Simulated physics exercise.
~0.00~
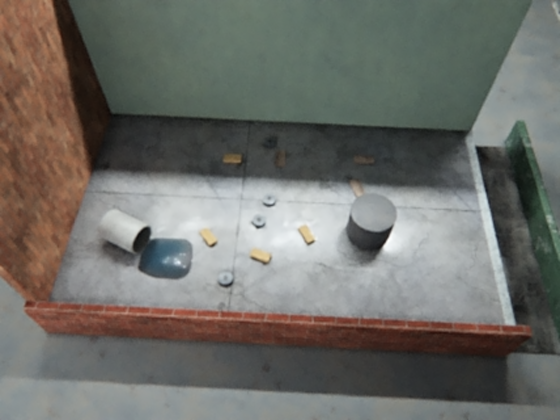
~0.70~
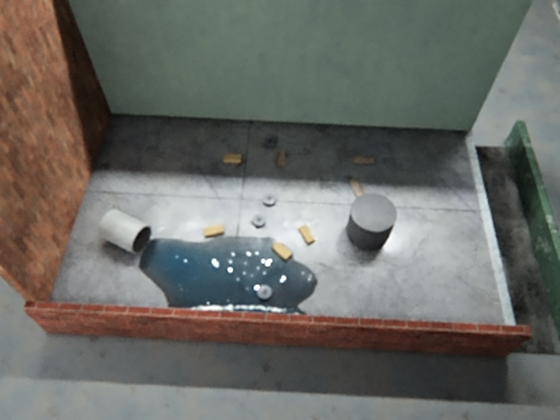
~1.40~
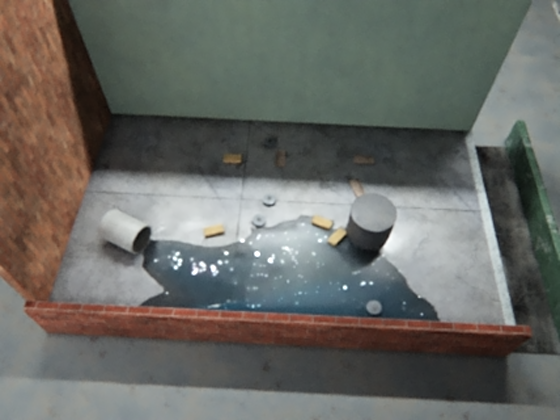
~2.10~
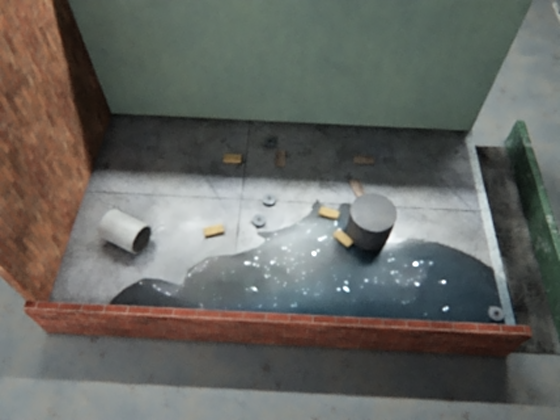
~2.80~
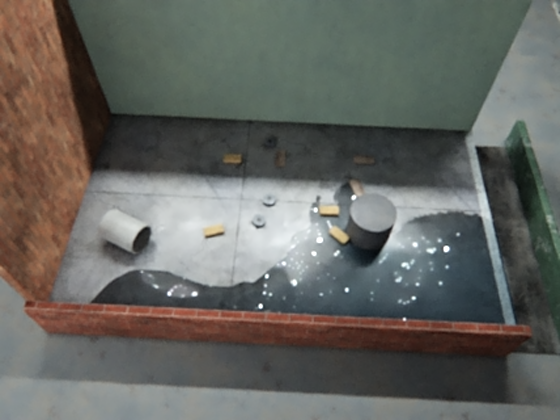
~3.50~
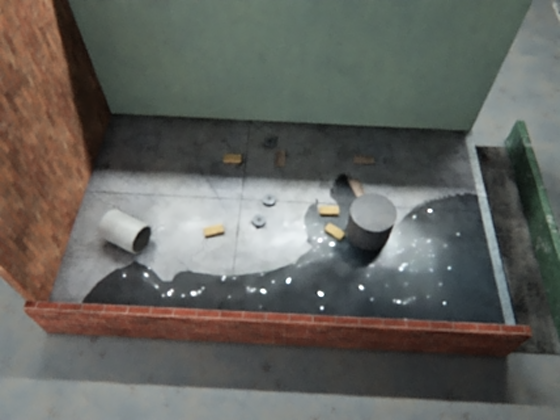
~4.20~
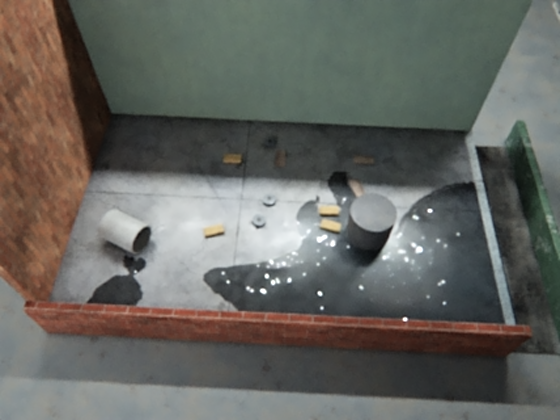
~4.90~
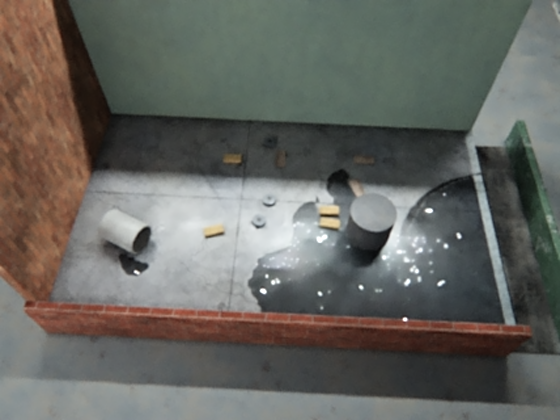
Walled grey floor flooding from a tipped pipe, water carrying a small disc rightward and yellow blocks against a drum, then shrinking.
